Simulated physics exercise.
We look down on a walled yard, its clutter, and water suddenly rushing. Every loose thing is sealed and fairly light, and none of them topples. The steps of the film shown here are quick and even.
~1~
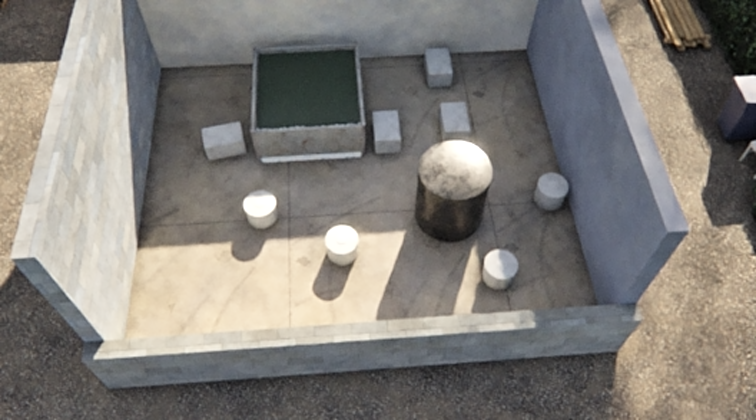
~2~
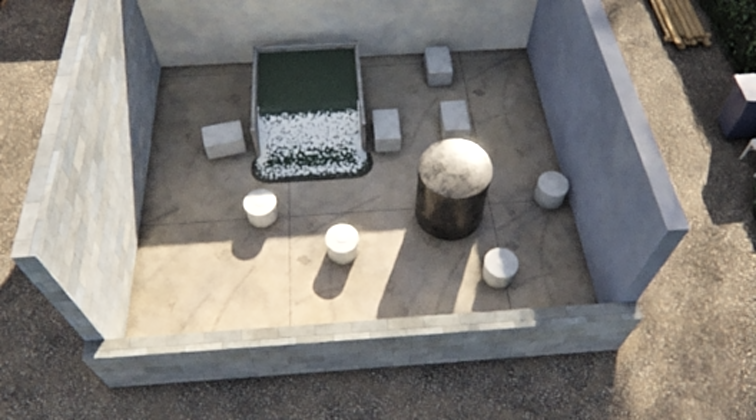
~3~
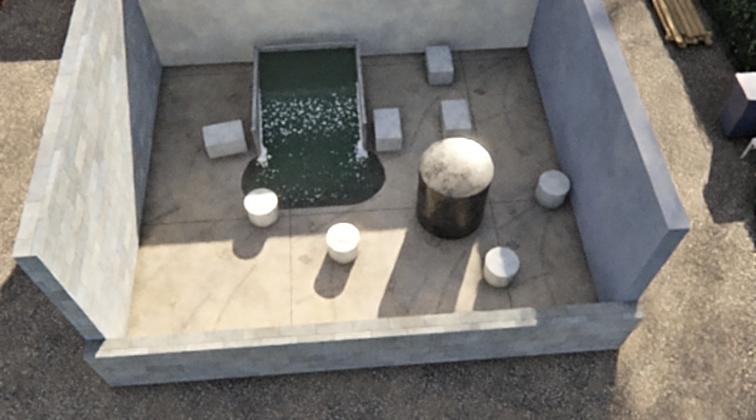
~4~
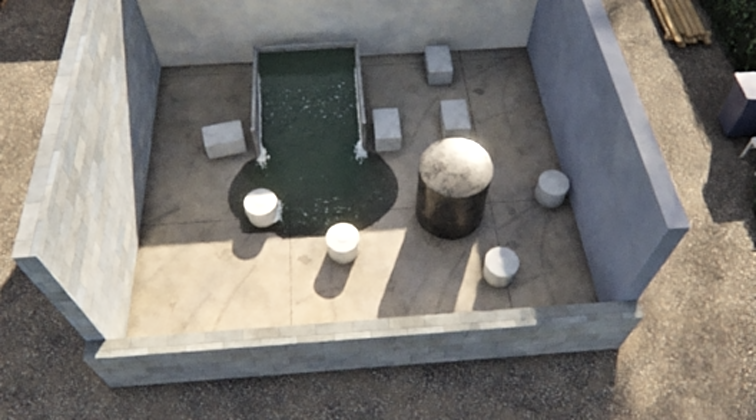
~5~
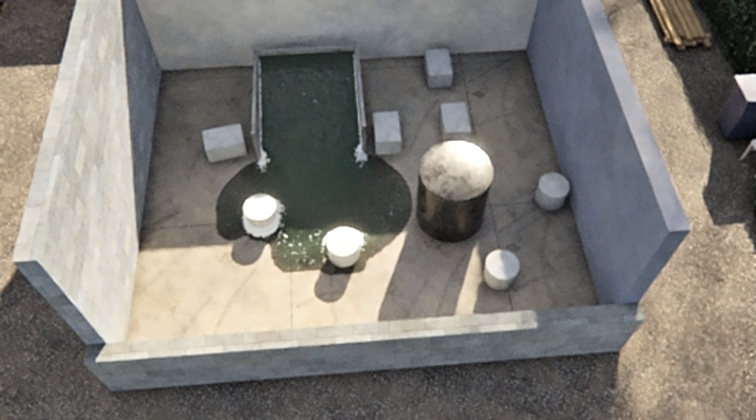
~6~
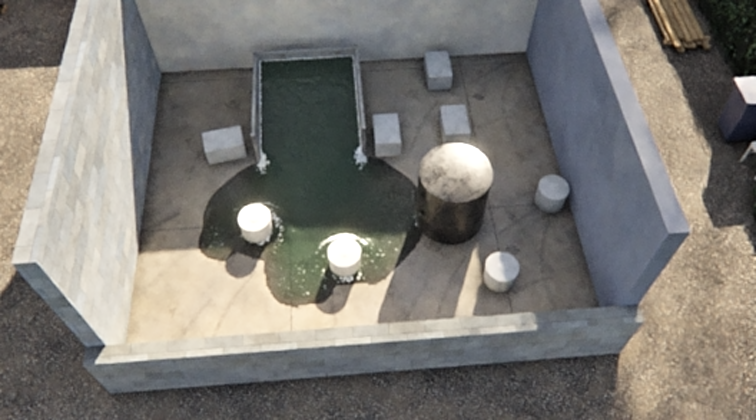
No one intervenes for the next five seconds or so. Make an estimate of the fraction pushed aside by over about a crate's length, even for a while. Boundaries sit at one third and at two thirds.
Share shifted well: Middle, a third to two thirds.
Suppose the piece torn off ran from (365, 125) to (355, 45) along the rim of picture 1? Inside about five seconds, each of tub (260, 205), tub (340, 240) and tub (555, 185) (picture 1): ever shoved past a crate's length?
Object by object: Short of it, short of it, covered the distance.
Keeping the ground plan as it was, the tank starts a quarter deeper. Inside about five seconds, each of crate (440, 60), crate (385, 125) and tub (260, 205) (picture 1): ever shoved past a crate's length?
Result by item: Didn't cover it; didn't cover it; covered it.
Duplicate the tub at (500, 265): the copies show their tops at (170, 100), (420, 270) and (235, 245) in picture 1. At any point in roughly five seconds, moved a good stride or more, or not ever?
Results - 1: Doesn't go far; 2: Ends up far away; 3: Ends up far away.
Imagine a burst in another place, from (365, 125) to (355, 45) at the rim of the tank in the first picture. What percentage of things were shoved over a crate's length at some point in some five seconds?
60 per cent or thereabouts.
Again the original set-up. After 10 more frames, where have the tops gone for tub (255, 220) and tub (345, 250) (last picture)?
The first top is close to (179, 324) and the second close to (403, 303).
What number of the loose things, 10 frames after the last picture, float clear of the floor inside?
In total, 2.
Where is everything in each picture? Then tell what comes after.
In the first frame, a tub at (260, 203), on the bottom; a tub at (342, 240) rests on the ground; 0 of 8 have shifted.
In the second frame, a tub at (260, 202), on the bottom; a tub at (342, 238) rests on the ground; 0 of 8 have shifted.
In the third frame, a tub at (261, 201), on the bottom; a tub at (343, 238), on the bottom; 0 of 8 have shifted.
In the fourth frame, a tub at (260, 202), on the bottom; a tub at (343, 238) rests on the ground; 0 of 8 have shifted.
In the fifth frame, a tub at (260, 207) rests on the ground, close to its start; a tub at (343, 242) rests on the ground; 0 of 8 have shifted.
In the sixth frame, a tub at (254, 218), on the bottom, close to its start; a tub at (344, 252) rests on the ground, close to its start; 2 of 8 have shifted.
A moment on, 2 of 8 are well off their spots; 0 afloat.
Next, 2 of 8 are well off their spots; 2 afloat.
Later, 2 of 8 are well off their spots; 2 afloat.
In the end, 3 of 8 are well off their spots, and 3 have been at some point; 1 afloat.
